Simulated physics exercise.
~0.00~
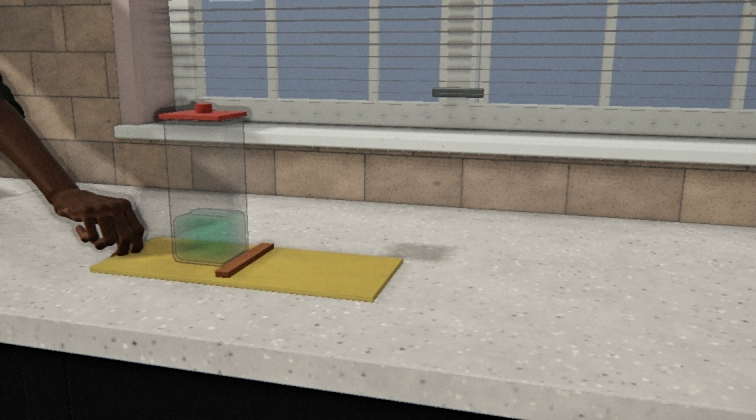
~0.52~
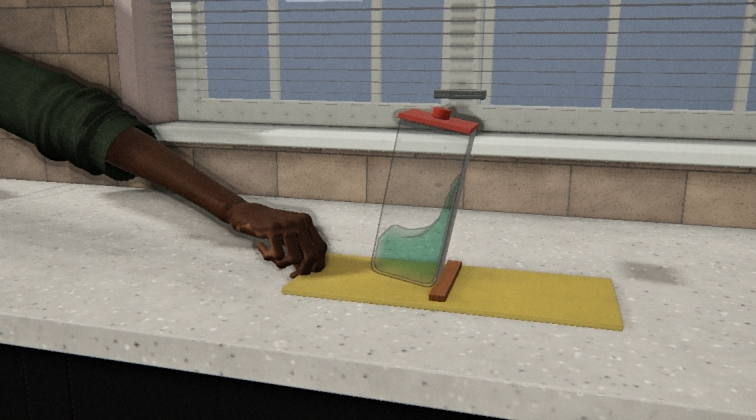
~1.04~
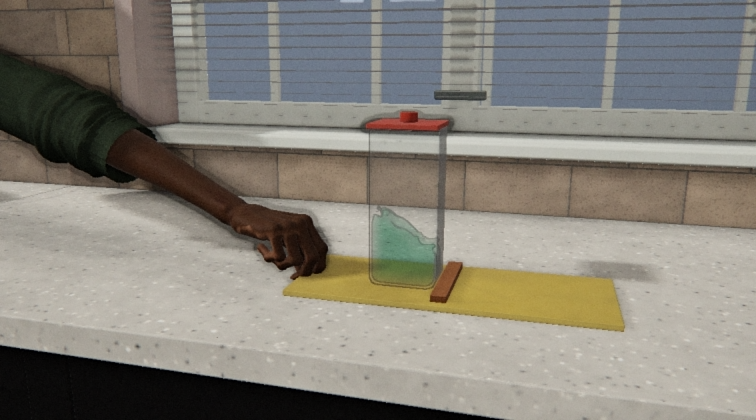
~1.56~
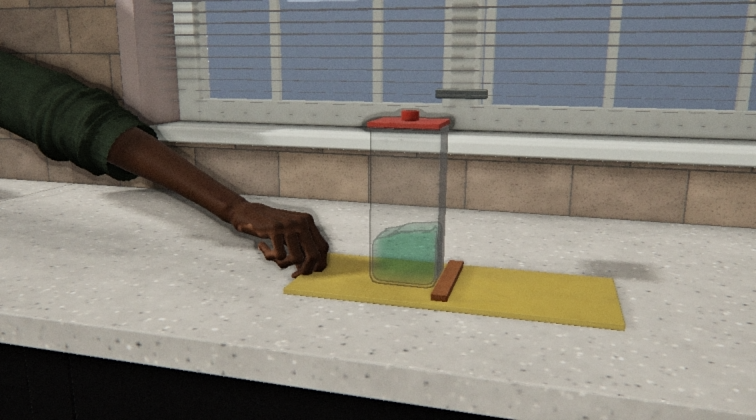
A dark-skinned hand, its arm in a green sleeve, pushes a yellow board to the right along a speckled pale counter, seen from the front and slightly above, with a brick wall and a blind-covered window behind. On the board stands a tall, clear square bottle with a red cap, partly filled with green liquid, just left of a reddish-brown batten. The board stops, and the bottle tips to the right against the batten while the liquid surges up its right side. The bottle rocks back upright, the liquid sloshes to the left, and it ends standing beside the batten.
